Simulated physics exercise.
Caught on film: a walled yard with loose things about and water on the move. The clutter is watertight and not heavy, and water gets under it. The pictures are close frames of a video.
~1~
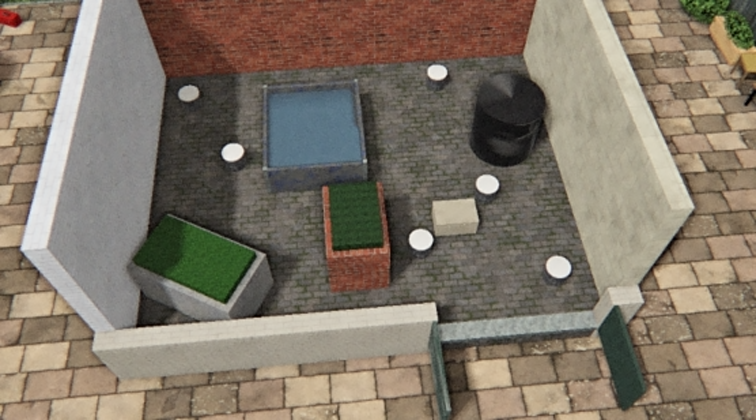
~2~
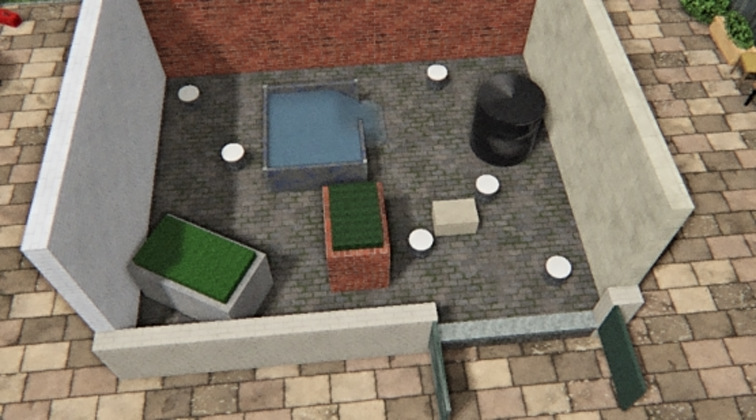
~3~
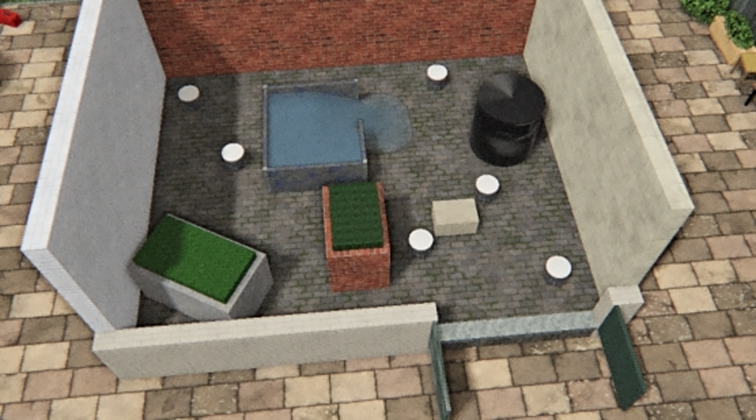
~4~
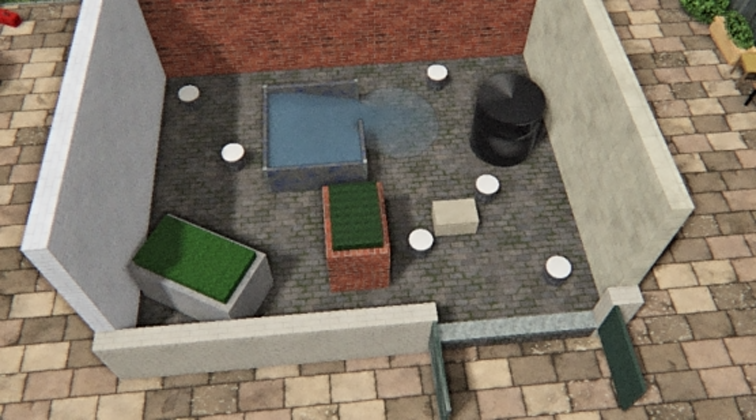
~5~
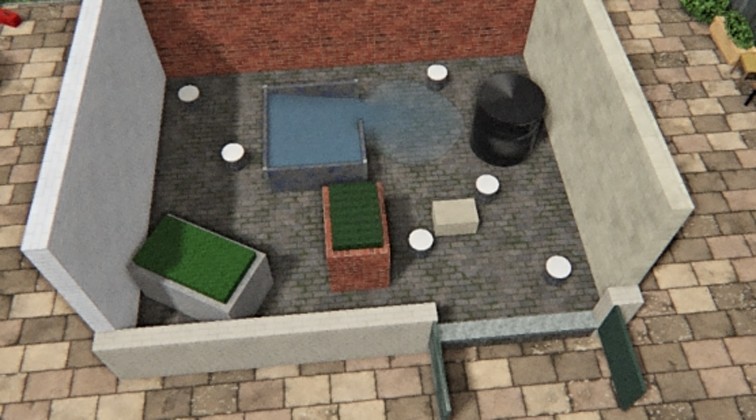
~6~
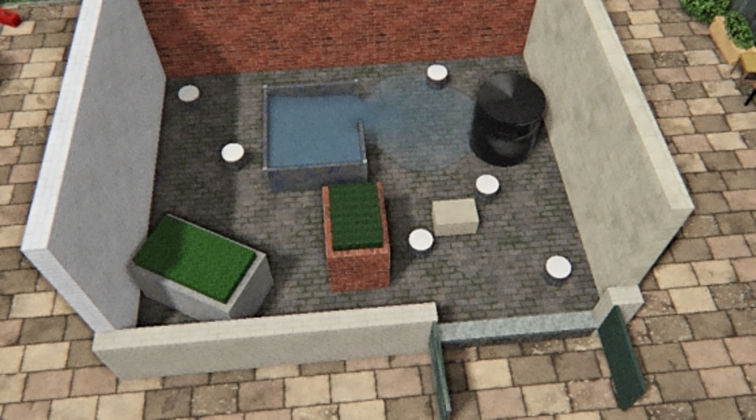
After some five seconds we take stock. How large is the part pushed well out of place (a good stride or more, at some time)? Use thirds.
Share: One to two thirds.
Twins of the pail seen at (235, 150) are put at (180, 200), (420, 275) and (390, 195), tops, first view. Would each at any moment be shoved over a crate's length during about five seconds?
In turn: Not that far, short of that, less than that.
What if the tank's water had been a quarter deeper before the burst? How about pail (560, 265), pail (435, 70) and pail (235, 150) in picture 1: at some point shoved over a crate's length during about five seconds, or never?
In turn: Shifted that much, yes, no.
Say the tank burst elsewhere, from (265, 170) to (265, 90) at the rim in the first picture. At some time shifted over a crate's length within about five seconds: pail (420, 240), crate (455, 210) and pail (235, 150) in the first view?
As listed: Short of that, under that, swept aside.
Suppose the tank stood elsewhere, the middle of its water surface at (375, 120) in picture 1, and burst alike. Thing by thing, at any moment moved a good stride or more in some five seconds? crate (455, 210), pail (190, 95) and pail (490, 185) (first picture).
One after the other: Never so far, less than that, short of that.
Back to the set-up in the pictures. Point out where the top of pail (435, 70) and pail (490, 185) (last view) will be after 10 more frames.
At about (518, 45) and (499, 211).
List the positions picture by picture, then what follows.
The first frame shows a pail at (437, 72), on the bottom; a pail at (559, 266) rests on the ground; 0 of 7 have shifted.
The second frame shows a pail at (437, 72), on the bottom; a pail at (559, 266) rests on the ground; 0 of 7 have shifted.
The third frame shows a pail at (437, 72) rests on the ground; a pail at (559, 266) rests on the ground; 0 of 7 have shifted.
The fourth frame shows a pail at (437, 72) rests on the ground; a pail at (559, 266), on the bottom; 0 of 7 have shifted.
The fifth frame shows a pail at (437, 72), on the bottom; a pail at (559, 266), on the bottom; 0 of 7 have shifted.
The sixth frame shows a pail at (437, 72), on the bottom; a pail at (559, 266) rests on the ground; 0 of 7 have shifted.
A moment on, 0 of 7 are well off their spots; 0 afloat.
Next, 1 of 7 are well off their spots; 1 afloat.
Later, 2 of 7 are well off their spots; 1 afloat.
In the end, 3 of 7 are well off their spots, and 3 have been at some point; 1 afloat.
